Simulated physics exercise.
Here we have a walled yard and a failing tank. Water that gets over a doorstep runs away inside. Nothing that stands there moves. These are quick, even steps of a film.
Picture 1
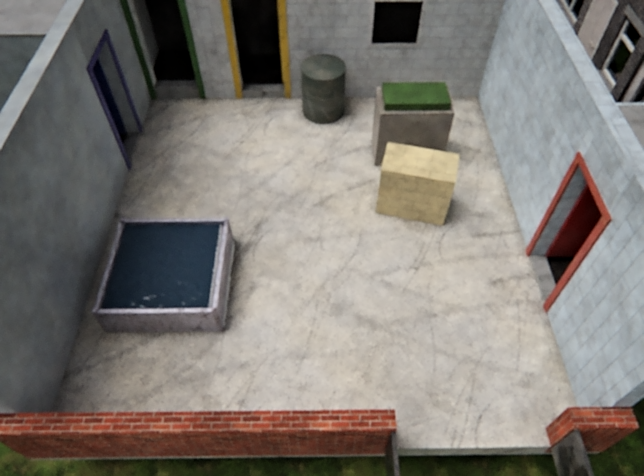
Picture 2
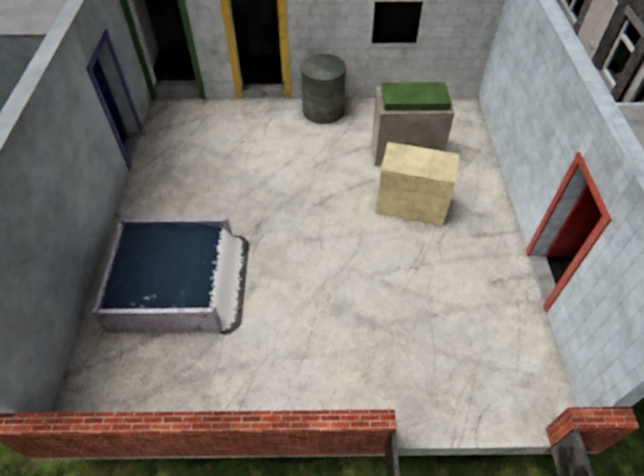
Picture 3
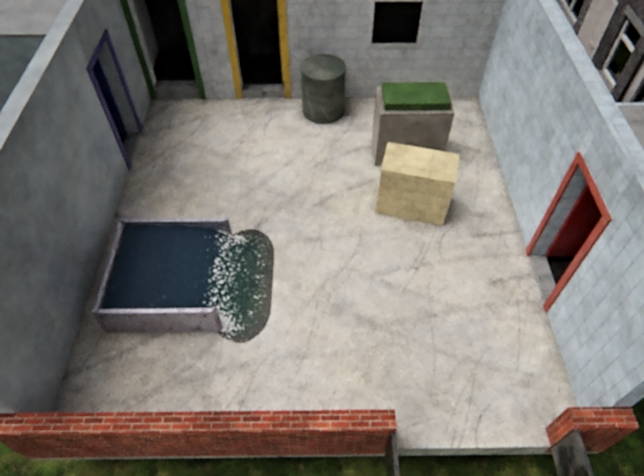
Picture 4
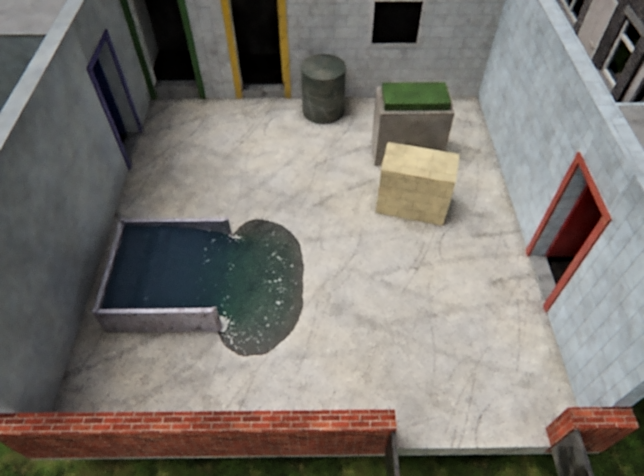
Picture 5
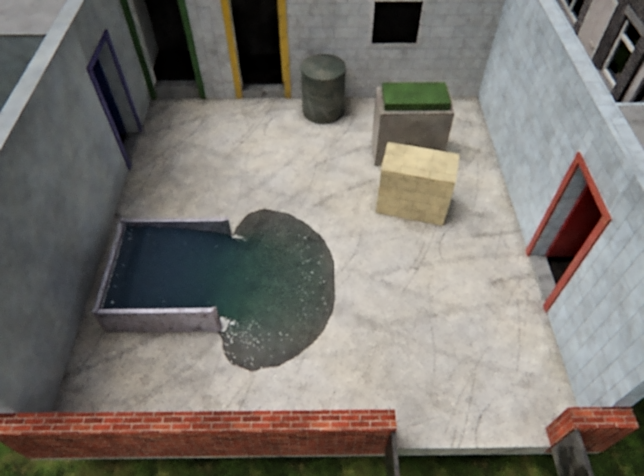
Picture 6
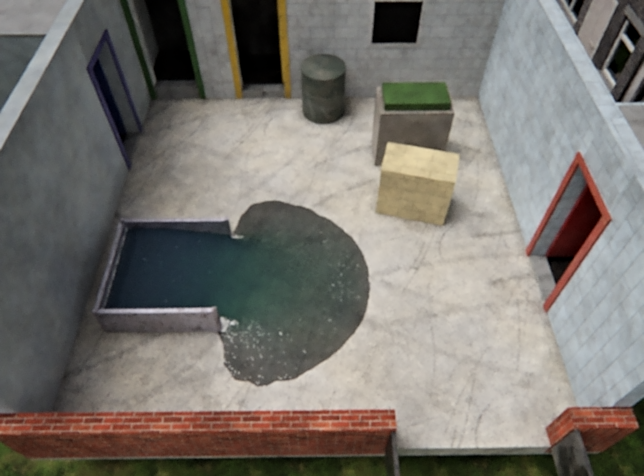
Walled yard with a tank of dark water at left, its right side opening and water spreading rightward across the pale floor.
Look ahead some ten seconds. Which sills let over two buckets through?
The green door holds within the limit; the yellow door holds within the limit; the red door floods; the blue door holds within the limit.
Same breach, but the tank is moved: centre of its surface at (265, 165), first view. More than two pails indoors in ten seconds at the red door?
My reading: The red door takes less.
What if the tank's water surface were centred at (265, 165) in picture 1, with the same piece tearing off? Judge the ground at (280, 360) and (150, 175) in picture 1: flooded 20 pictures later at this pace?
In that order: Dry, no water.
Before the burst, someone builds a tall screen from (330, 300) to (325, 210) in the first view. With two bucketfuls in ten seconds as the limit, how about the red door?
Then: The red one holds.
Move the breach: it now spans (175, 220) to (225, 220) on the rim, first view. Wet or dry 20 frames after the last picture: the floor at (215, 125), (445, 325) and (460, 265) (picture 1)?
One after the other: Wet, clear, not flooded.
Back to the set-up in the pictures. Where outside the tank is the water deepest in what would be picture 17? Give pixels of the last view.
Around (379, 214).
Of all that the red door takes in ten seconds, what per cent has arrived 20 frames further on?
Roughly 60 per cent.
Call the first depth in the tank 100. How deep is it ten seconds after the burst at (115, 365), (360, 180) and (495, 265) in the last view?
Roughly 0, 6 and 6 per cent, in turn.
A moment on, water covers 25 % of the floor; the green door not reached, the yellow door not reached, the red door not reached, the blue door not reached.
Next, water covers 40 % of the floor; the green door not reached, the yellow door not reached, the red door under two buckets in, the blue door not reached.
Then, water covers 50 % of the floor; the green door not reached, the yellow door not reached, the red door over two buckets in, the blue door not reached.
Later, water covers 55 % of the floor; the green door not reached, the yellow door not reached, the red door far over two buckets in, the blue door not reached.
In the end, water covers 55 % of the floor; the green door not reached, the yellow door not reached, the red door far over two buckets in, the blue door not reached.
